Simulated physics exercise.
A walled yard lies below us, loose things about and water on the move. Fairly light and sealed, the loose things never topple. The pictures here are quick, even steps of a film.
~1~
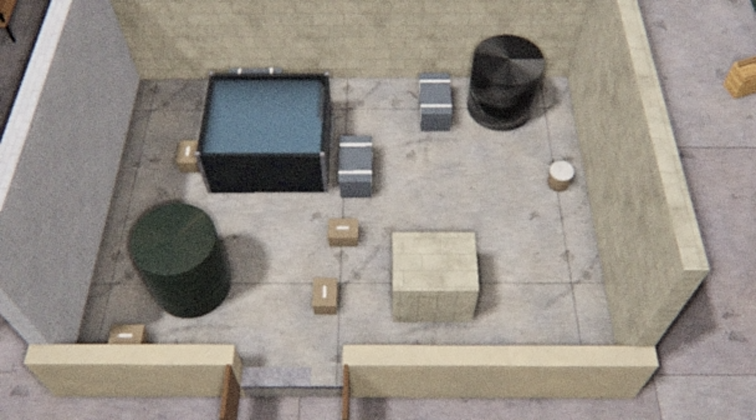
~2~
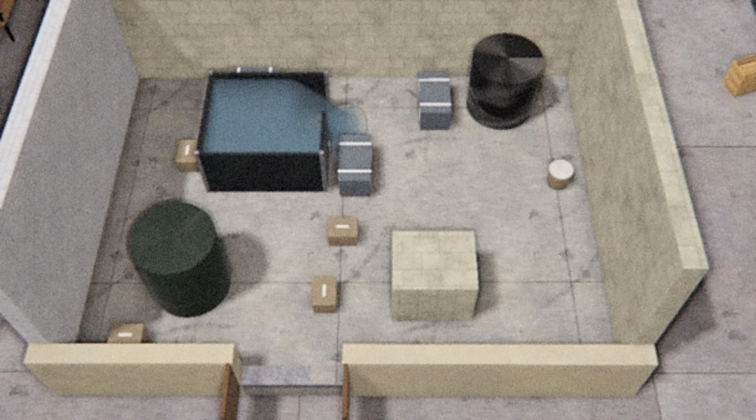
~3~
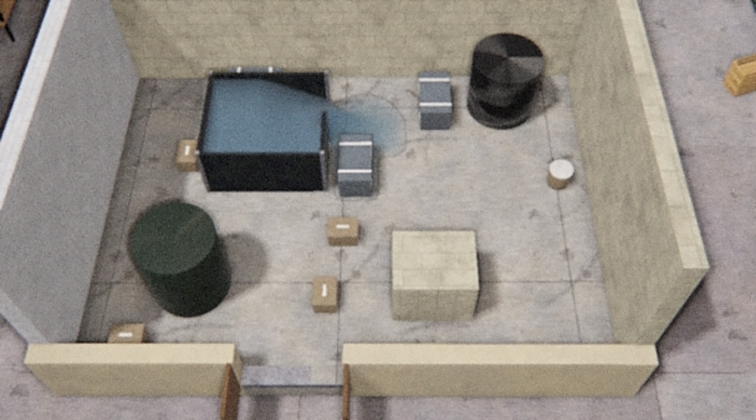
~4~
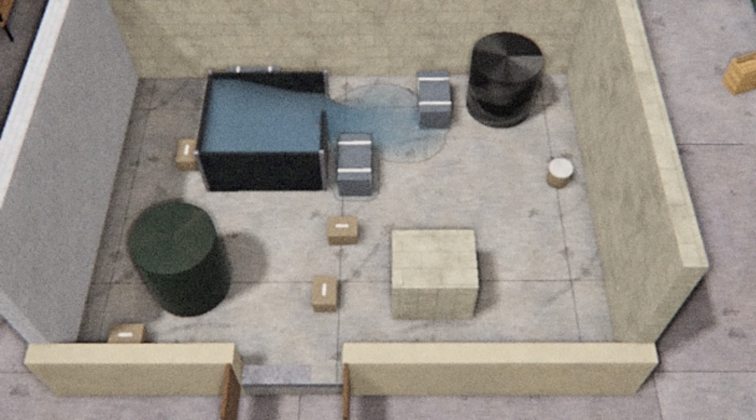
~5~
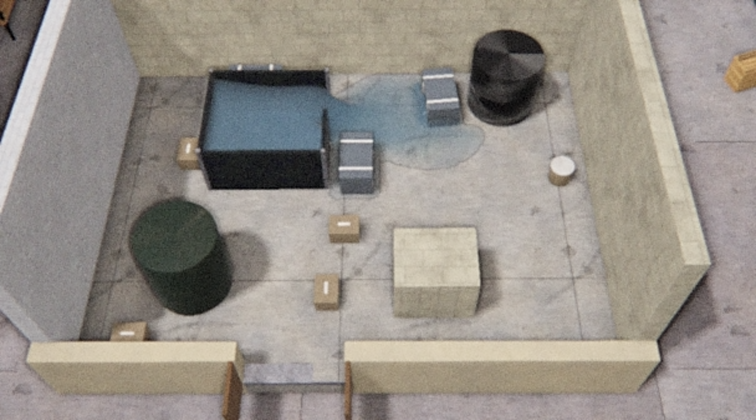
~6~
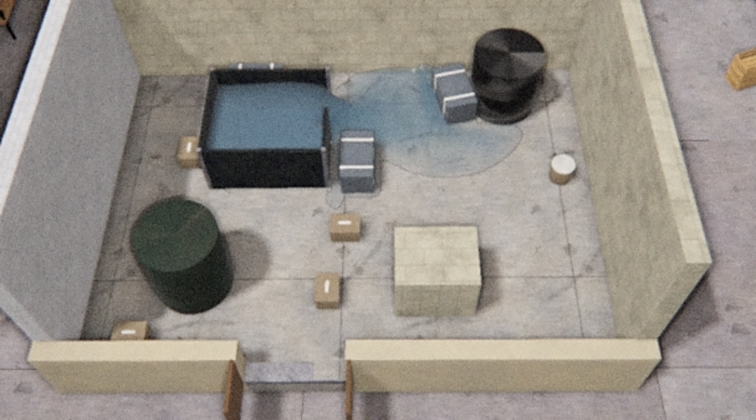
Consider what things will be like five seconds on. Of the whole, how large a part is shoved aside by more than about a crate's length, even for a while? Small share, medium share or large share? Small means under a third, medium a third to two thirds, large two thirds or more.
A small share.
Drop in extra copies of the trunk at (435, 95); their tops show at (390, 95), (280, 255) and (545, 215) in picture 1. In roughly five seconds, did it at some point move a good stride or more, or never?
Sequence: Travels that far, doesn't go far, travels that far.
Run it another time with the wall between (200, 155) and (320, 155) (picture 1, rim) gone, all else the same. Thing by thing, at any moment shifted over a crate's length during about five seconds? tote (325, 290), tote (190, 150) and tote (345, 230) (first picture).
Result per item - displaced that far / short of that distance / displaced that far.
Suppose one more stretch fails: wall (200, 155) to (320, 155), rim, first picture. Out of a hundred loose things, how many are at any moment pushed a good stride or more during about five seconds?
About 40 per cent.
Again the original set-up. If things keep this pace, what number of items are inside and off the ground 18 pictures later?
That makes 2.
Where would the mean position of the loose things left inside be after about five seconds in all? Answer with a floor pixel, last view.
The average lies close to (311, 230).
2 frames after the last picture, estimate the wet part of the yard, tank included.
By my count it's near 25 in a hundred.
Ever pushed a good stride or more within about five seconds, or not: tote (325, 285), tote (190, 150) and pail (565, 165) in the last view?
Taking them as listed, the first remained nearby, the next remained nearby, and the last cleared the mark.
A moment on, 0 of 8 are well off their spots; 1 afloat.
Next, 2 of 8 are well off their spots; 2 afloat.
Later, 2 of 8 are well off their spots; 2 afloat.
In the end, 2 of 8 are well off their spots, and 2 have been at some point; 1 afloat.
